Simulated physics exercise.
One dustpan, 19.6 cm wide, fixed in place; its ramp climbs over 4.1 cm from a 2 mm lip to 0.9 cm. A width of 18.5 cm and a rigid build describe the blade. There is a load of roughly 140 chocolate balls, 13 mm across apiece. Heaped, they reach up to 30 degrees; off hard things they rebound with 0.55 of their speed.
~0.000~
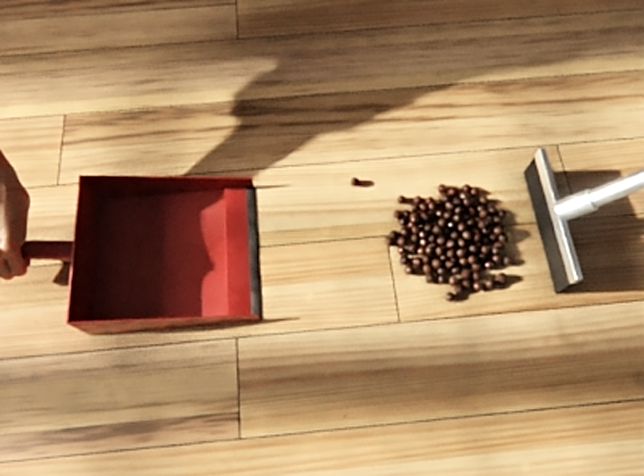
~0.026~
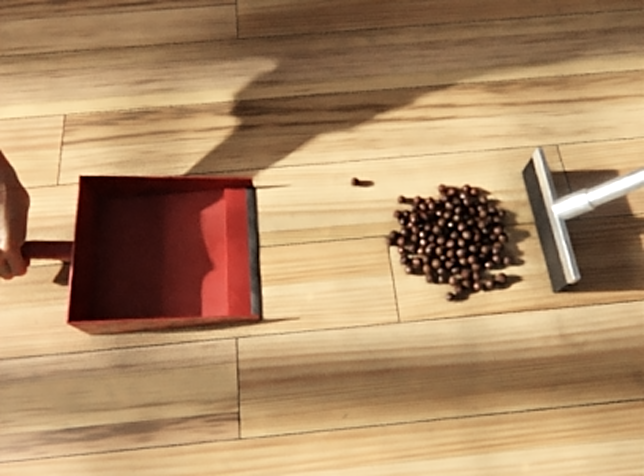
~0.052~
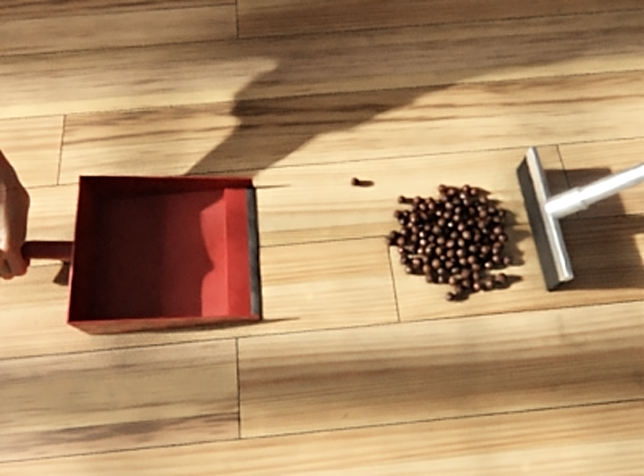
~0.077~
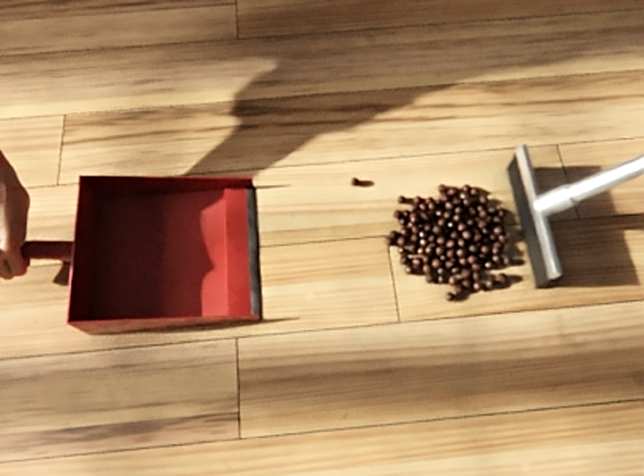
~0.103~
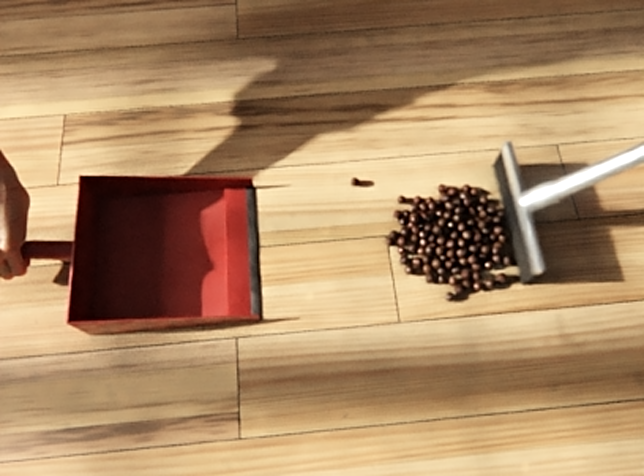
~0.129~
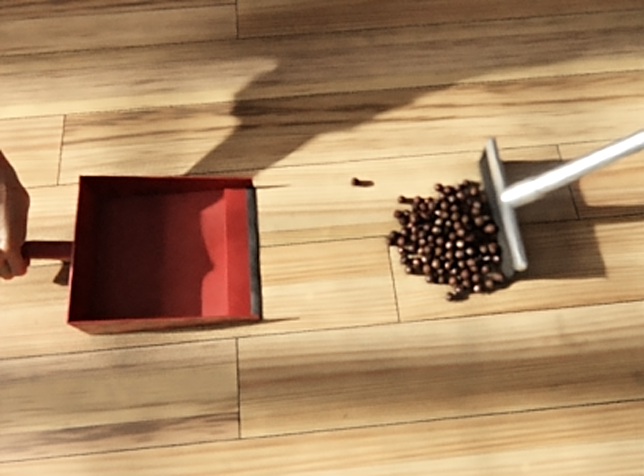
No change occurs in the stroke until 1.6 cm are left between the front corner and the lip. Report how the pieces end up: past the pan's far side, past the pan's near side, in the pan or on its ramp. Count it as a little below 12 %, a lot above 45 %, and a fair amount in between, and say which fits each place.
Past the pan's far side: A fair amount, past the pan's near side: A fair amount, in the pan or on its ramp: A fair amount.
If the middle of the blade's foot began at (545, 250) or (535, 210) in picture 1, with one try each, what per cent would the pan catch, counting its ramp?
30 and 15 per cent, roughly.
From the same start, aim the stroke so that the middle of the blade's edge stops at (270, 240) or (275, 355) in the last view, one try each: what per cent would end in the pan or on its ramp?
Some 50 per cent on the first try, 15 per cent on the second.
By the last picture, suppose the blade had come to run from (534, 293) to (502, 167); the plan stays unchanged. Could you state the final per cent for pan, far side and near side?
That ends as pan 30, far 15, and near 25.
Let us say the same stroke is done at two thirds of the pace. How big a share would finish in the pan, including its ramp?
I'd guess it lands at about 20 per cent.
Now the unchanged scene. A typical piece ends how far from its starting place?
About 30 cm.
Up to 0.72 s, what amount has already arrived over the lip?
About 25 percent up to then.
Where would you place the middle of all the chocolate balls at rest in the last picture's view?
When it all comes to rest, the middle is near (252, 232).
After 0.33 s, middle of the blade 17 cm from the lip; 0 % over the lip, far side 15 %, near side 10 %.
After 0.46 s, middle of the blade 7 cm from the lip; 0 % over the lip, far side 25 %, near side 15 %.
After 0.72 s, middle of the blade 2 cm from the lip; 25 % over the lip, far side 30 %, near side 20 %.
At rest (2.0 s), far side 30 %, near side 20 %, pan 25 %, in front of the lip or behind the blade 30 %.
